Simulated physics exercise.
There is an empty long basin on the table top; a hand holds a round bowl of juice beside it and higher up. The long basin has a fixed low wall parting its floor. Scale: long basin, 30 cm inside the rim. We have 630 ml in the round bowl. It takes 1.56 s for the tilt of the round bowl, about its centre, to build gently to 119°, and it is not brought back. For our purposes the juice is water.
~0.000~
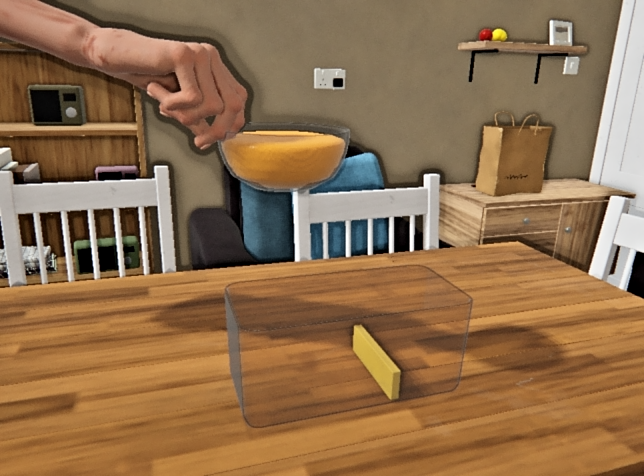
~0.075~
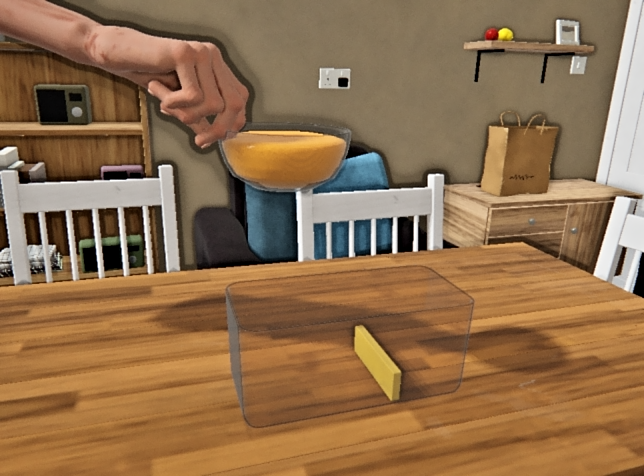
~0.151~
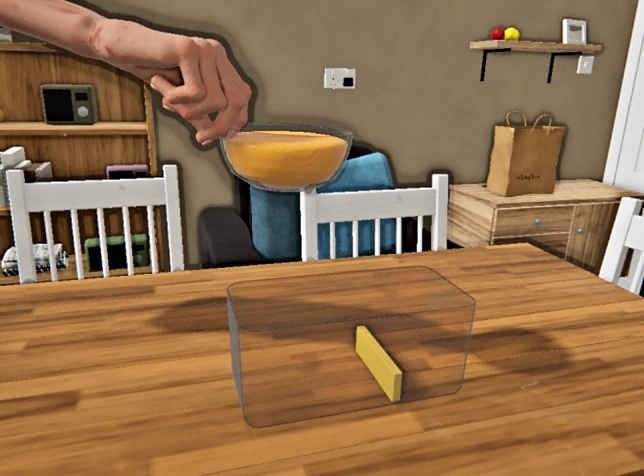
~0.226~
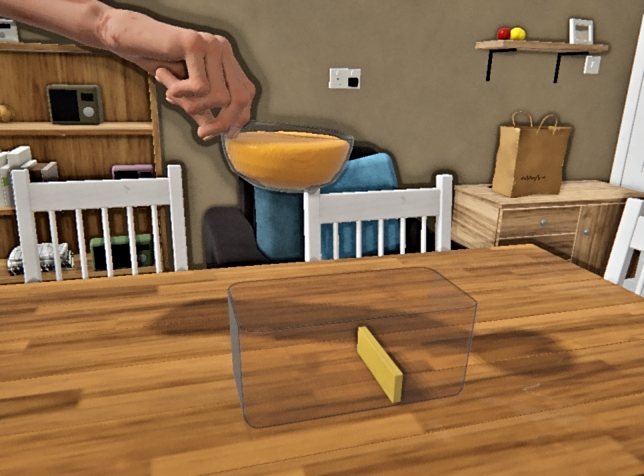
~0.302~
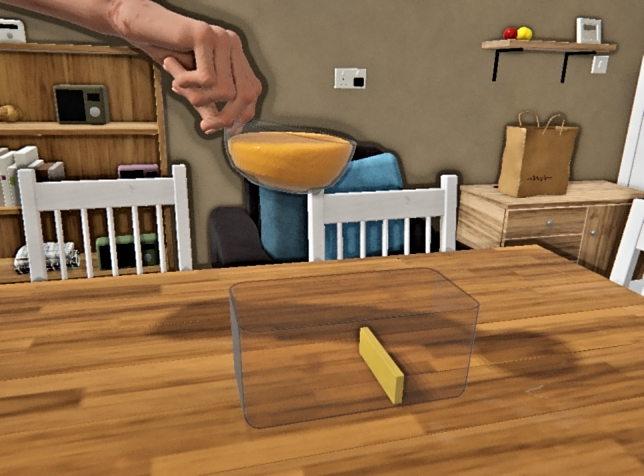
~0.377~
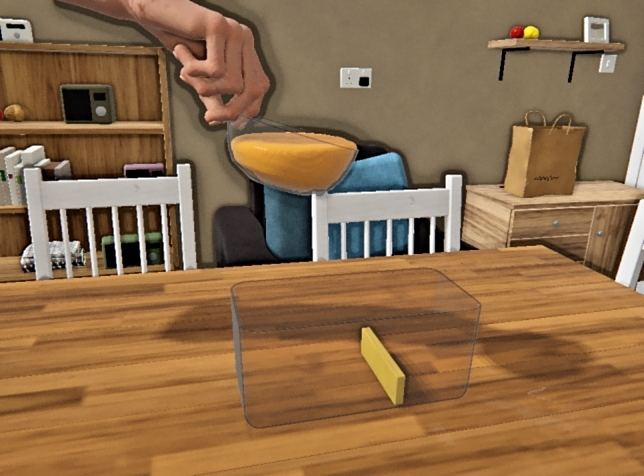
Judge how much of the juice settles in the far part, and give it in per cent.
Some 68 per cent settles in the far part.
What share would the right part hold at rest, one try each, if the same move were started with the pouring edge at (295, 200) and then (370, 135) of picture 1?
The first try gives around 5 percent, the second around 75 percent.
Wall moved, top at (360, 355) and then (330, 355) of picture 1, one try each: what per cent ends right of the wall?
In order, 75 and 95 per cent.
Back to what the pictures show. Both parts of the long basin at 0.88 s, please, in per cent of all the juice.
Left roughly 5, right roughly 34.
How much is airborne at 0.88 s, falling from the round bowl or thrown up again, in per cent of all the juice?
Estimate: About 36 % of all of it.
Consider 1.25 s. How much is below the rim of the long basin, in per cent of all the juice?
About 96 %.
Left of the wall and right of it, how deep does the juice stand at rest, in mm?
Left about 8 mm, right about 34 mm.
After 0.88 s the tilt is 72° and 25 per cent is still to pour, 5 is left of the wall and 34 right of it.
After 1.25 s the tilt is 108° and 0 per cent is still to pour, 28 is left of the wall and 69 right of it.
After 1.64 s the tilt is 119° and 0 per cent is still to pour, 31 is left of the wall and 68 right of it.
After 2.06 s the tilt is 119° and 0 per cent is still to pour, 31 is left of the wall and 68 right of it.
In the end 31 per cent lies left of the wall, 68 right of it and 1 outside.
